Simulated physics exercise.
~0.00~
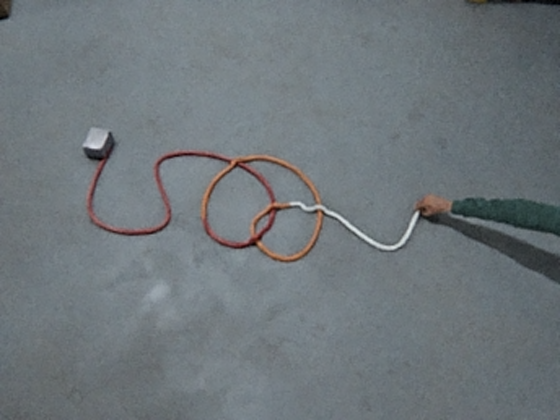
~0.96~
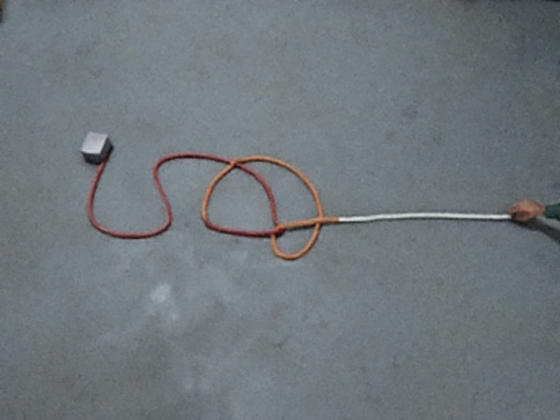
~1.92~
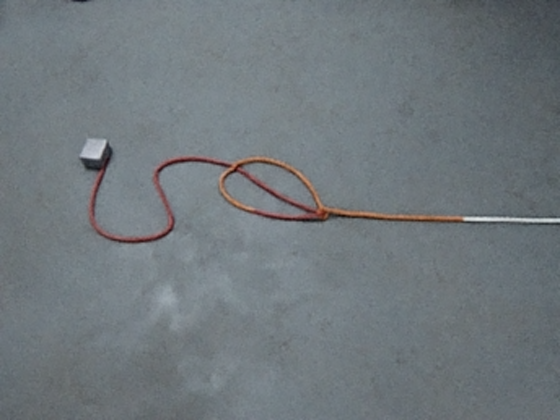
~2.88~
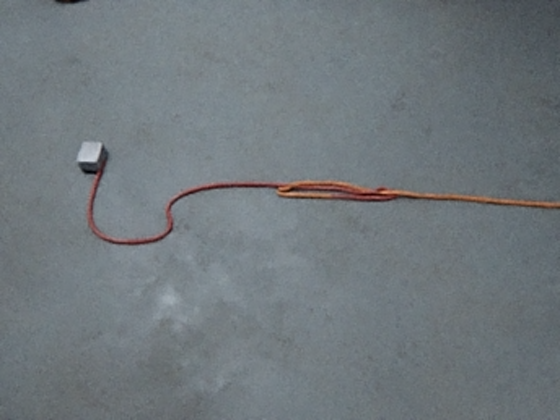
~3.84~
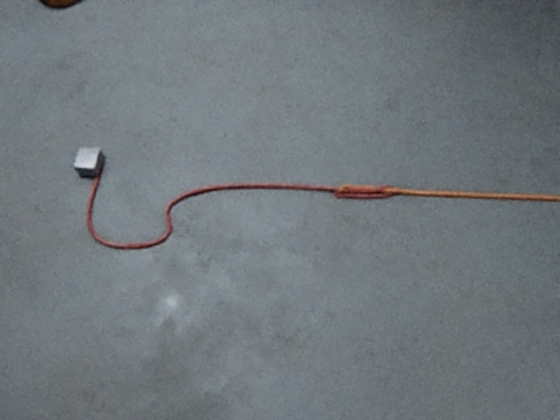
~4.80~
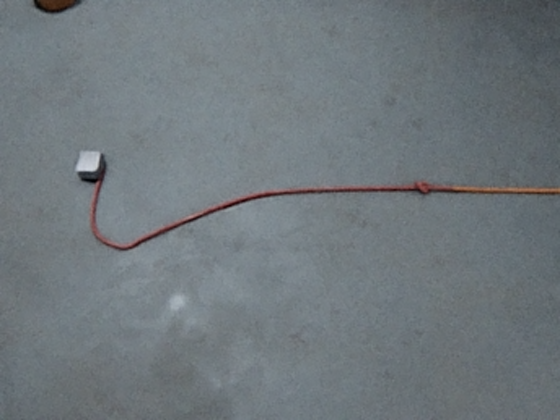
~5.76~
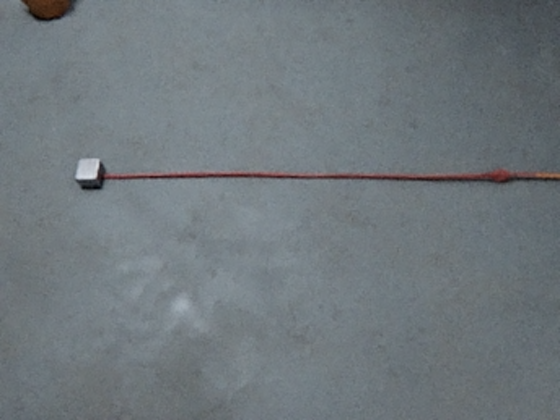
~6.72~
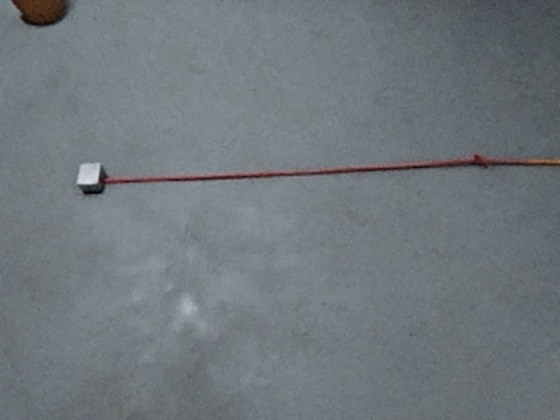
A looped rope, red on the left, orange in the middle and white at its right end, lies on a grey floor seen from above, its red end fixed to a small pale block. A hand in a green sleeve grips the white end and pulls it straight to the right, soon passing out of view. The crossed loops shrink into a narrow bundle that slides right as the slack runs out. The bundle tightens into a small knot, and the red curve straightens. Finally the rope stretches taut from the block, the knot still jammed in it near the right.
